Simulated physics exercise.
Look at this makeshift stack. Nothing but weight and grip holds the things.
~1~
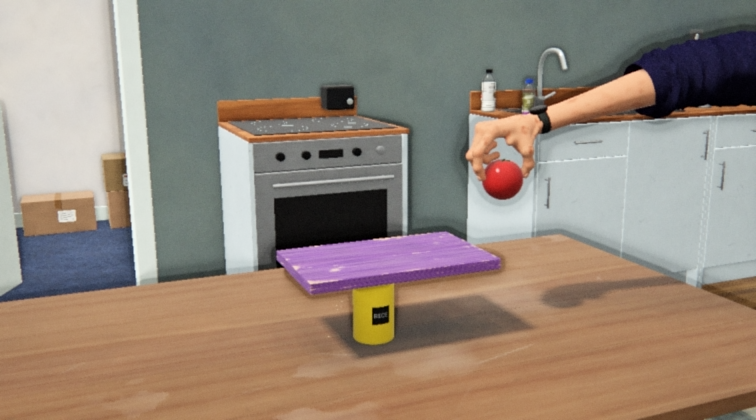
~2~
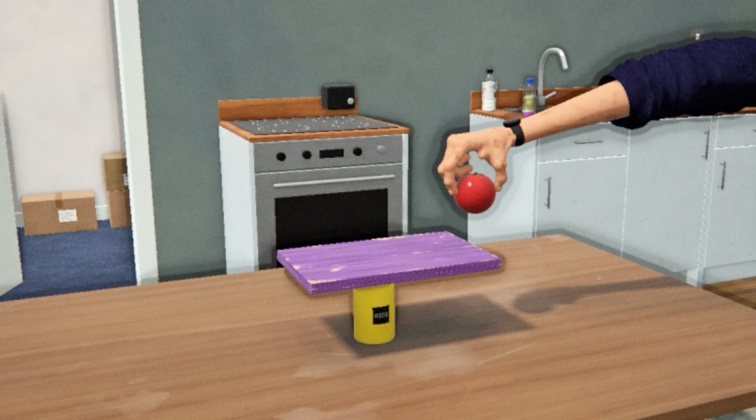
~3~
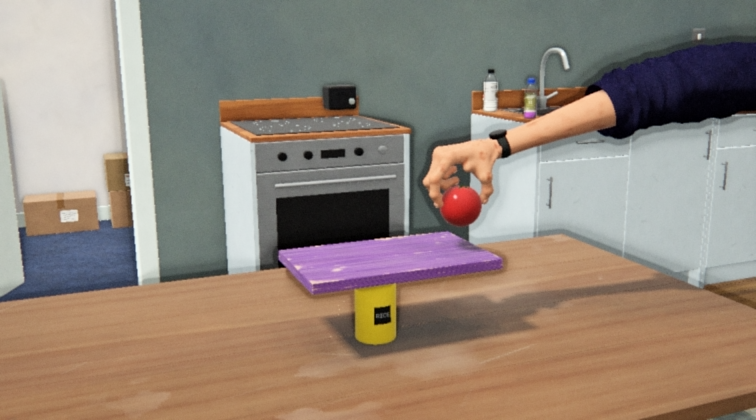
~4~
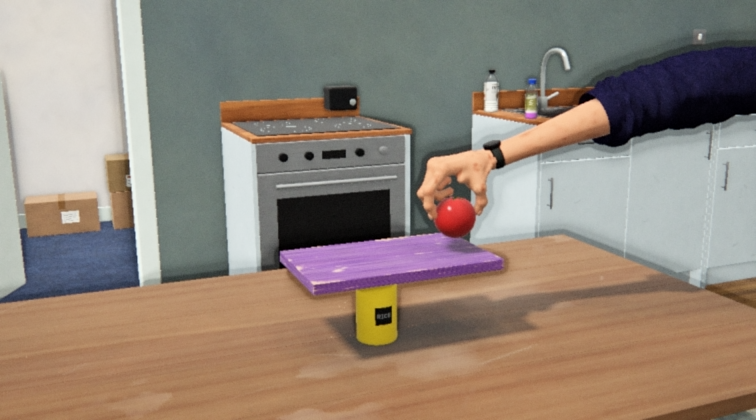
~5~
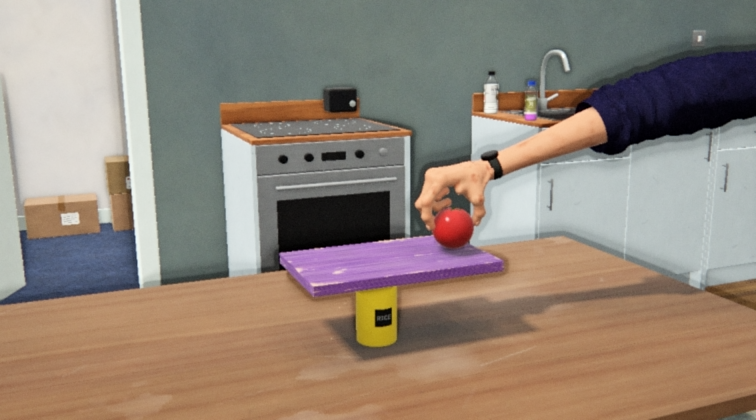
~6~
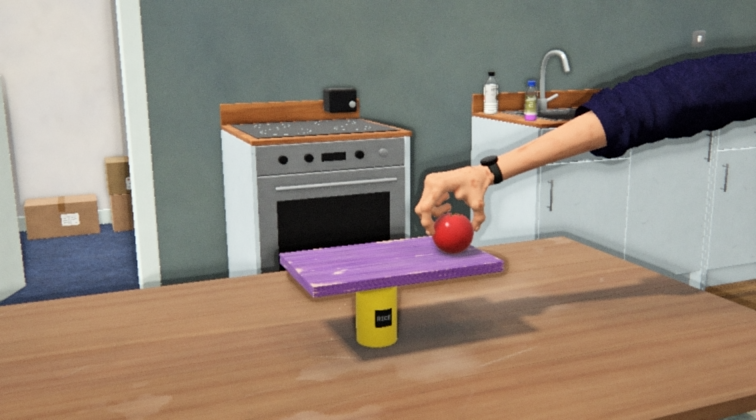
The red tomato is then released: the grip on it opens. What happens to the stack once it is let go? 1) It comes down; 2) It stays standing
It comes down.
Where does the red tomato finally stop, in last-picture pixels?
It finishes at about (520, 305).
Then, 0.40 s after the last picture, red tomato now fallen; purple board tipped 35° from how it was.
Then, 0.50 s after the last picture, purple board tipped 50° from how it was.
Then, 0.60 s after the last picture, purple board tipped 46° from how it was.
Then, 0.80 s after the last picture, purple board now fallen.
At rest, fallen, purple board and red tomato; yellow jar in place. Seen from the same camera at the end, red tomato near (520, 305). The stack gives way.
